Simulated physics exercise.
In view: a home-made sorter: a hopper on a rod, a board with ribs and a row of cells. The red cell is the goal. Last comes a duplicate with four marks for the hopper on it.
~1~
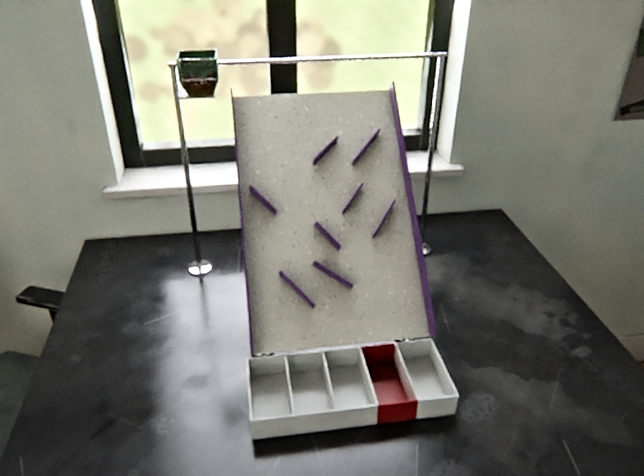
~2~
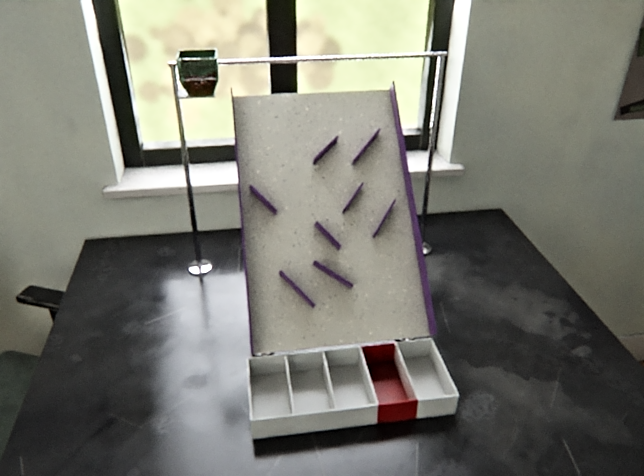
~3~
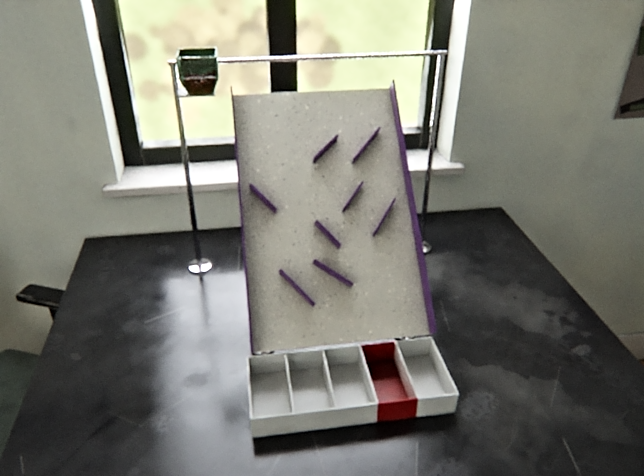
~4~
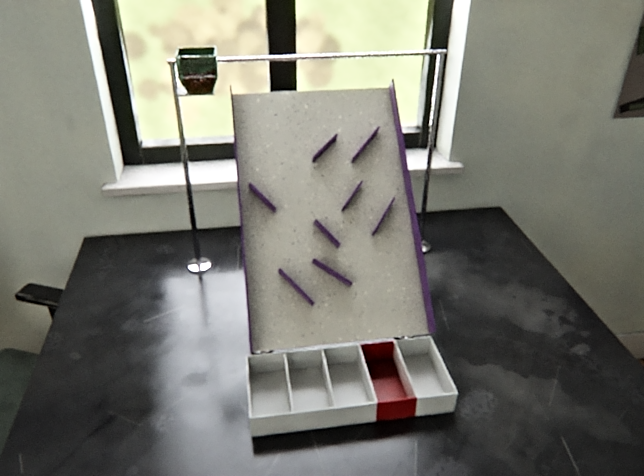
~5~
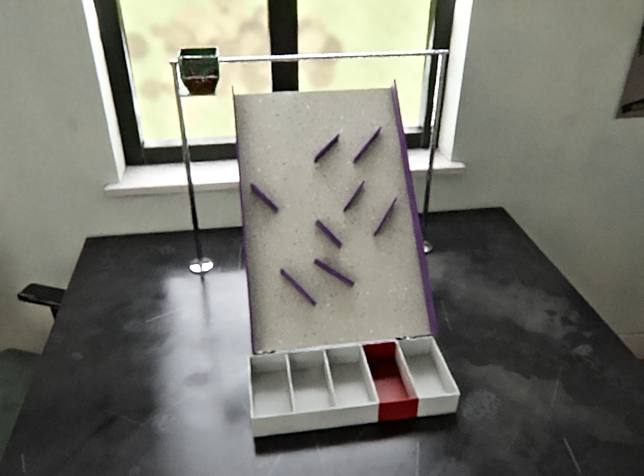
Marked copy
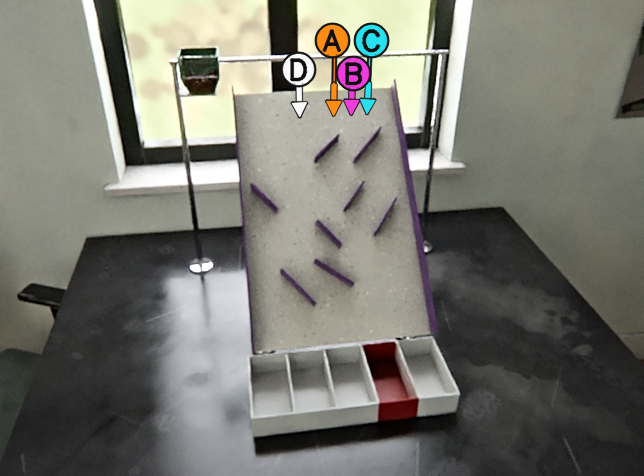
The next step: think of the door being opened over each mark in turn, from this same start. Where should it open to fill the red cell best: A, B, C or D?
It is B.
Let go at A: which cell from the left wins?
The fourth from the left.
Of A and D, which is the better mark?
The answer is A.
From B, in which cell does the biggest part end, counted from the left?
The fourth.
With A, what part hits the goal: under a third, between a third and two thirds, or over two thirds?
Mark A gives between a third and two thirds.
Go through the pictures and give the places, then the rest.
Hopper at (202, 84), kidney beans, door shut, in the first frame.
Ribs (315, 159) to (338, 136), (355, 160) to (380, 128), (250, 185) to (276, 211), in the second frame.
Ribs (345, 208) to (363, 181), (316, 220) to (341, 245), (375, 233) to (395, 198), in the third frame.
Ribs (279, 268) to (314, 304), (313, 259) to (352, 284), in the fourth frame.
Red cell at (398, 408), number 4 of 5 from the left, in the fifth frame.
On the marked copy, mark A meets the board at (333, 110); mark B meets the board at (351, 109); mark C meets the board at (367, 108); mark D meets the board at (299, 111).
With A, about half in the red cell, about half in other cells.
With B, most in the red cell, about a quarter in other cells.
With C, about two thirds in the red cell, about a third in other cells.
With D, about a quarter in the red cell, most in other cells.
